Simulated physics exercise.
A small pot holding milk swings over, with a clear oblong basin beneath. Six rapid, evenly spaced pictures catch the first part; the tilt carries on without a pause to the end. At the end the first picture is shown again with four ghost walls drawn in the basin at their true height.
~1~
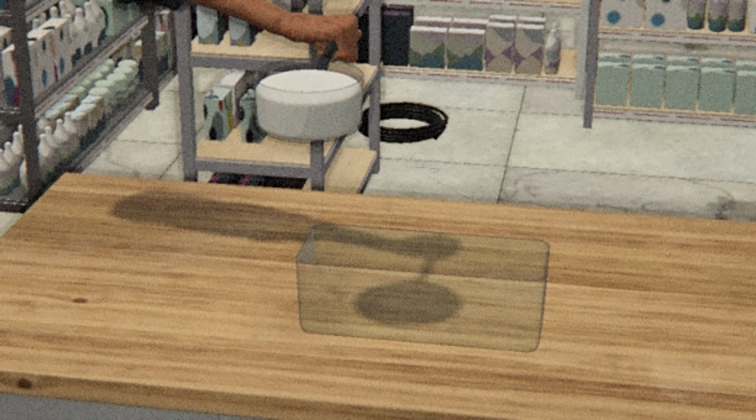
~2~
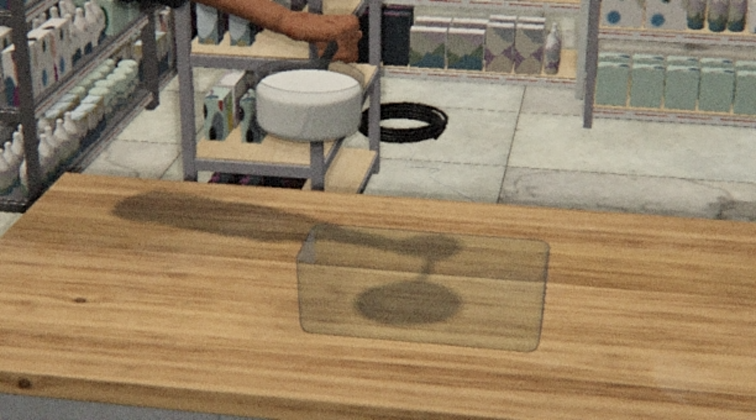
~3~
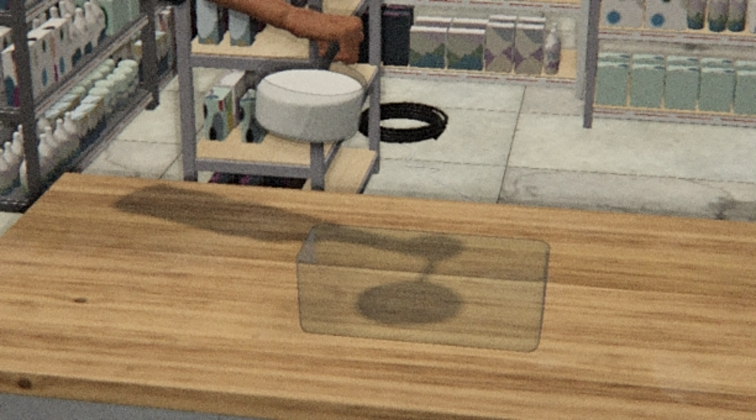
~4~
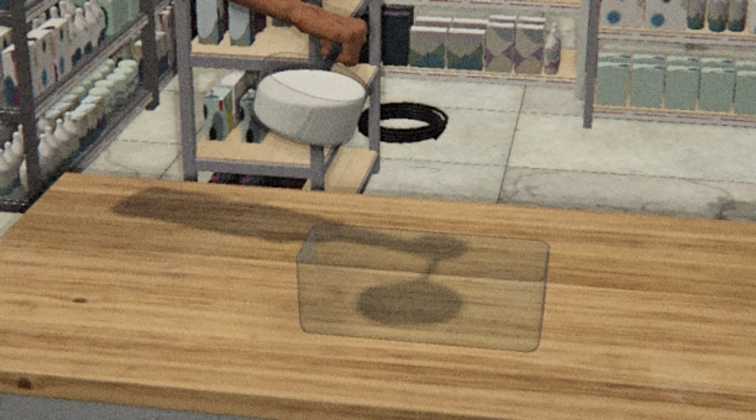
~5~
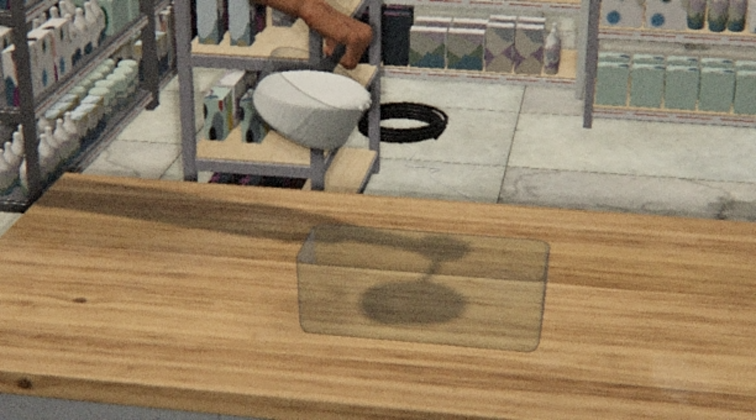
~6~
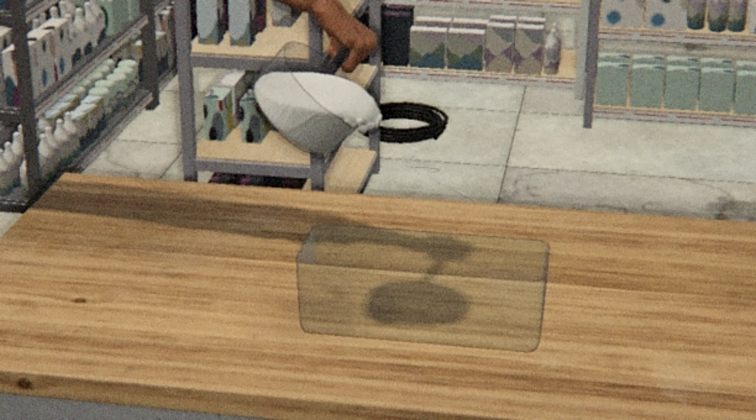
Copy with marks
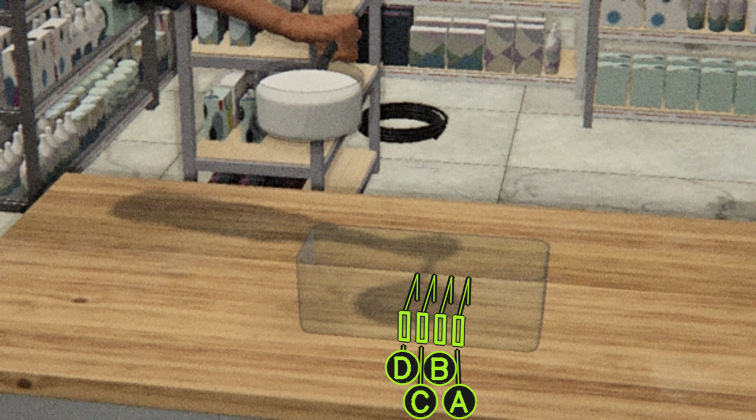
At the start, a hand reaching in from the upper left holds a small pot of milk upright and nearly still above a wooden counter with a clear, empty oblong basin on it. The pot then tips gradually to the right, steepening until milk bulges just over its lowered lip.
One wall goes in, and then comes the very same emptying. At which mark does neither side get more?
D is best.
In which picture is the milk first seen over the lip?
Picture 5.
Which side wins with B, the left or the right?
More ends on the left.
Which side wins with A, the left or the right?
The left side.
In lime, A at (457, 350); B at (439, 349); C at (421, 347); D at (403, 345).
For place A, about 76 % ends left of the wall and 17 % right of it; 7 % is lost outside.
For place B, about 77 % ends left of the wall and 17 % right of it; 6 % is lost outside.
For place C, about 64 % ends left of the wall and 24 % right of it; 12 % is lost outside.
For place D, about 49 % ends left of the wall and 44 % right of it; 8 % is lost outside.
